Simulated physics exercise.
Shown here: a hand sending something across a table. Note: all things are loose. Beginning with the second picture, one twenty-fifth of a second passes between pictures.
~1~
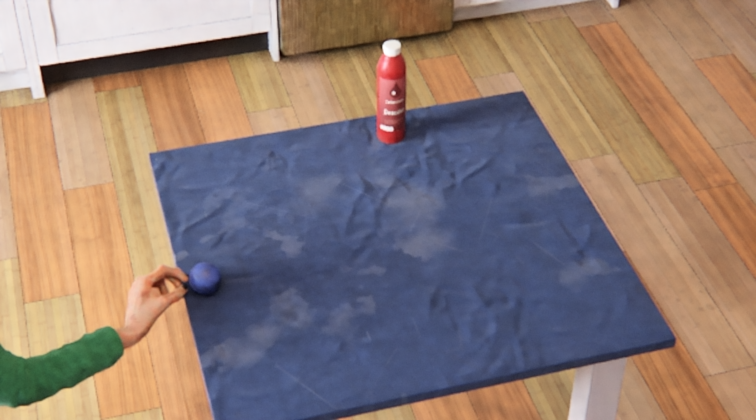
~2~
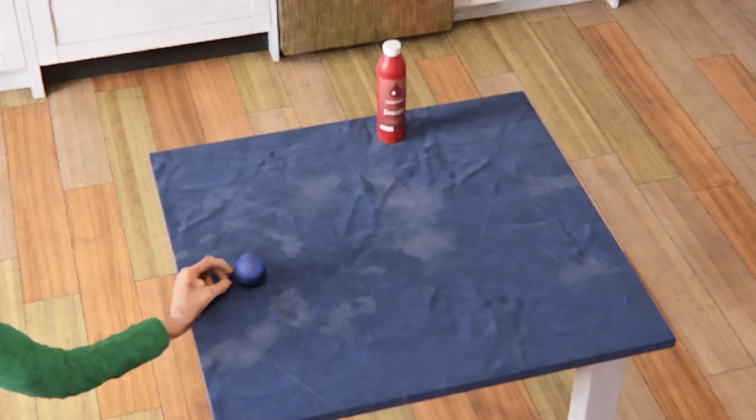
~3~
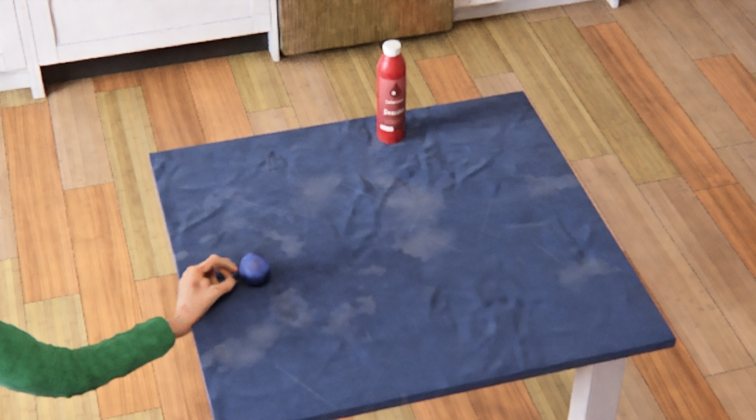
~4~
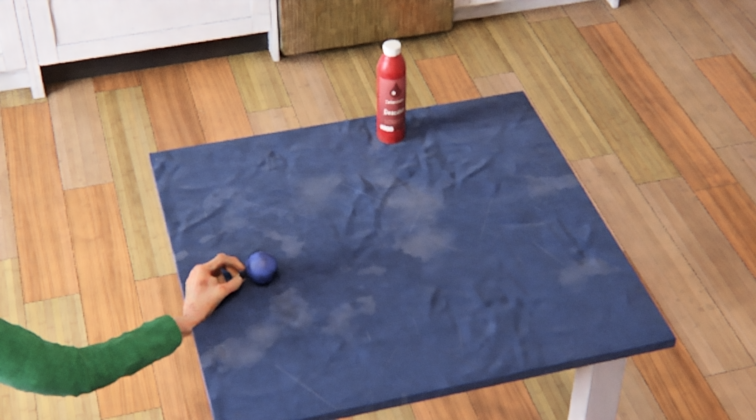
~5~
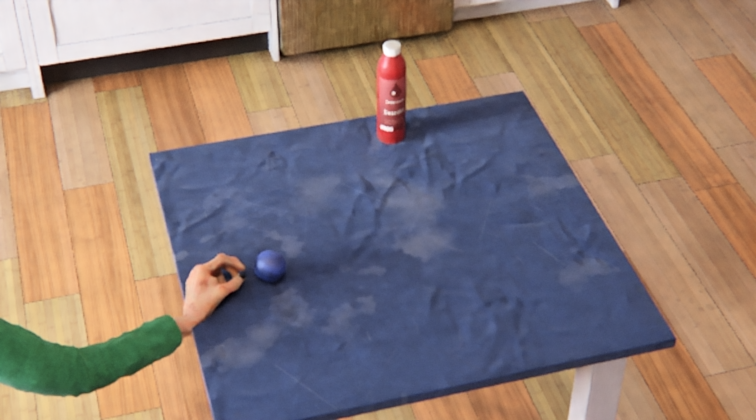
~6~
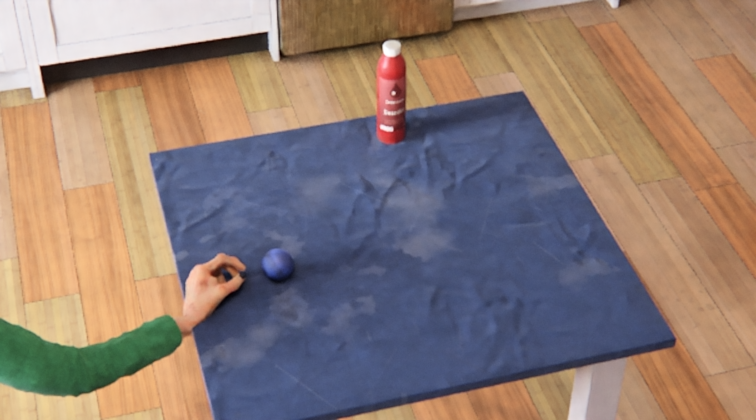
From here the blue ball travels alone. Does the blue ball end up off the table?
I expect it will be on the table still.
Then, 0.10 s after the last picture, blue ball rolled about its own width near (296, 261).
Then, 0.30 s after the last picture, blue ball rolled well along near (325, 256).
Then, 0.40 s after the last picture, blue ball rolled well along near (337, 254).
Then, 0.70 s after the last picture, blue ball rolled well along near (360, 249).
At rest, moved from the start, blue ball. Seen from the same camera at the end, blue ball near (367, 248).
